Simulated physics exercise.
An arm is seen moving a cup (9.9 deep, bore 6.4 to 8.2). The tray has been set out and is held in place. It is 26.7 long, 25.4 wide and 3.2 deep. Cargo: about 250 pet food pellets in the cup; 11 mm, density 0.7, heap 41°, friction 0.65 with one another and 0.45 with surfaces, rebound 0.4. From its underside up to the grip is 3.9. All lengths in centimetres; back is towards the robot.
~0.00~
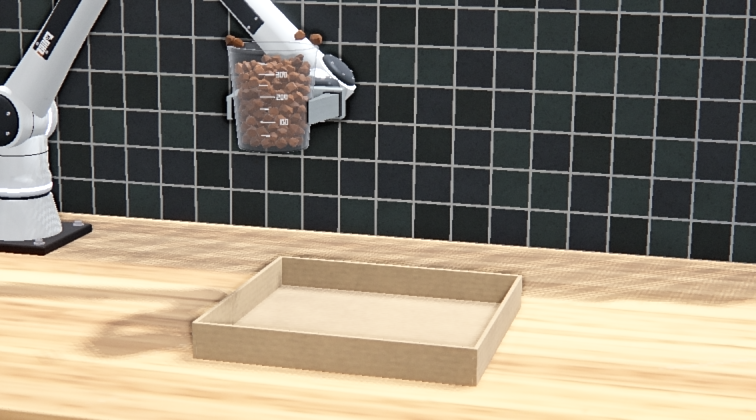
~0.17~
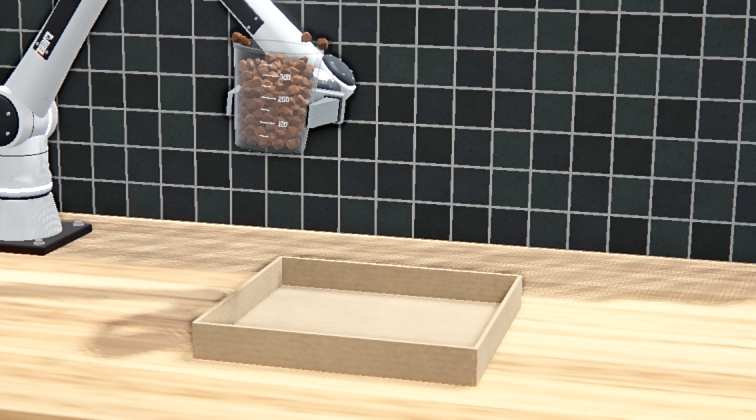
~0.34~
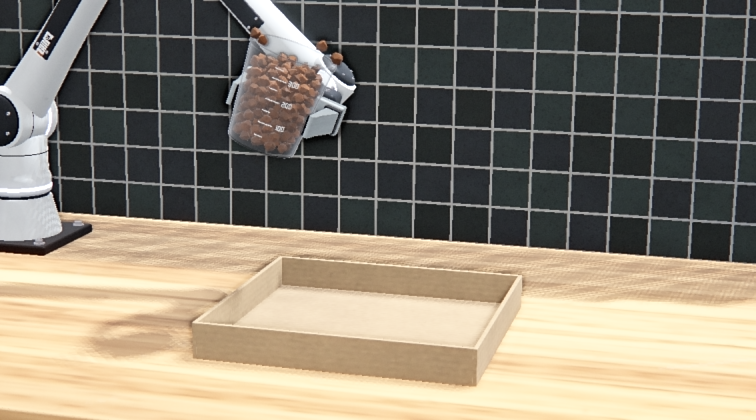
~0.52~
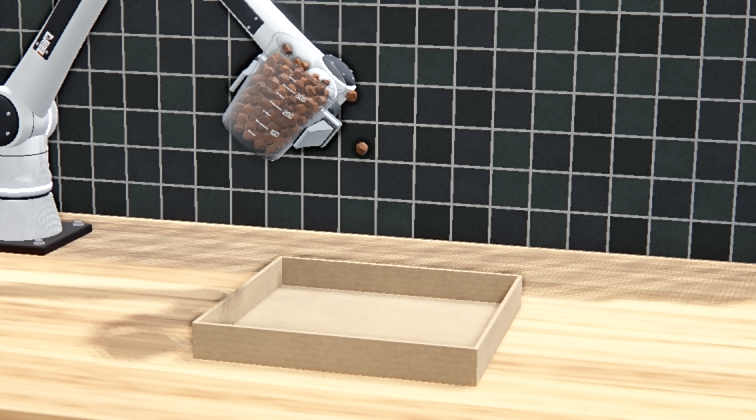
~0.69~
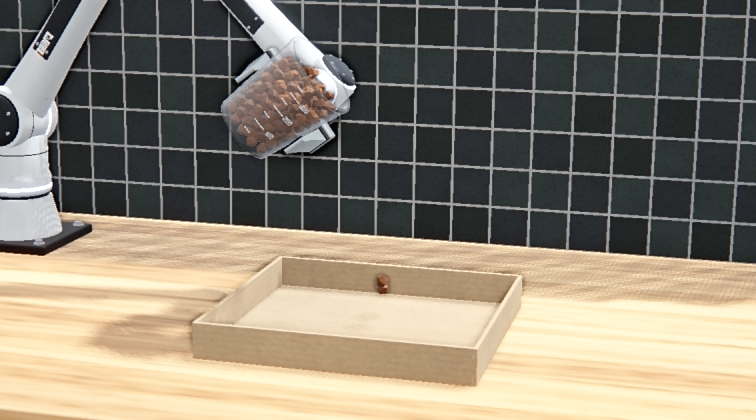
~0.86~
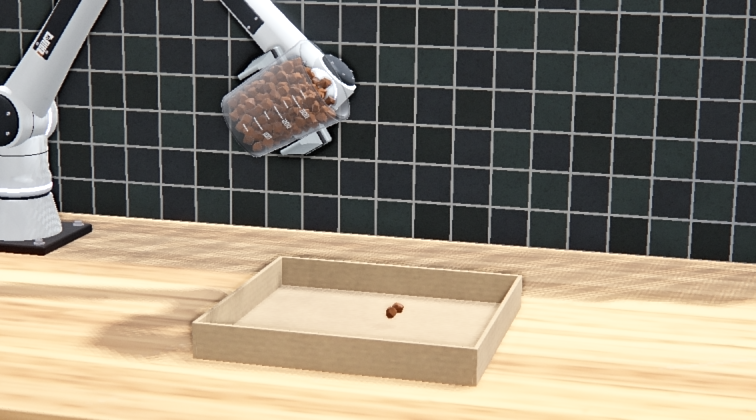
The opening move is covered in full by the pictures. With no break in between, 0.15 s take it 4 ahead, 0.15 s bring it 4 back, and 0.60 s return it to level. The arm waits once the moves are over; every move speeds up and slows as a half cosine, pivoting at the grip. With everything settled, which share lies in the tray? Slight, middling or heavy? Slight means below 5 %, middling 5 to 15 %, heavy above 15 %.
Middling.
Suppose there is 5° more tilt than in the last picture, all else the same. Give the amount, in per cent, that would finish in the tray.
I'd put it close to 10 per cent.
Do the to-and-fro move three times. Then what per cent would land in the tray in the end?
About 10 %.
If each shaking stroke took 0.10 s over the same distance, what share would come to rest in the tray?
About 20 per cent in that case.
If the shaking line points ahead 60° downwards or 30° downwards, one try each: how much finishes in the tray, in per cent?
I'd say close to 0 percent for the first and close to 5 percent for the second.
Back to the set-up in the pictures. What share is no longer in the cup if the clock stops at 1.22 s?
Share gone by then: Close to 5 %.
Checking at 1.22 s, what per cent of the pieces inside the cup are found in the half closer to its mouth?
Near 45 %.
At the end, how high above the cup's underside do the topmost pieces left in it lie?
Roughly 10.0 cm.
After 1.22 s, tilted 58° forward, highest piece 25 above the table; 229 in the cup, 5 in the tray, 12 in flight or on a rim.
After 1.58 s, tilted 12° forward, highest piece 28 above the table; 228 in the cup, 18 in the tray.
After 1.96 s, level, highest piece 28 above the table; 228 in the cup, 18 in the tray.
After 3.01 s, level, highest piece 28 above the table; 228 in the cup, 18 in the tray.
In the end, 228 in the cup, 18 in the tray. That is 7 % in the tray.
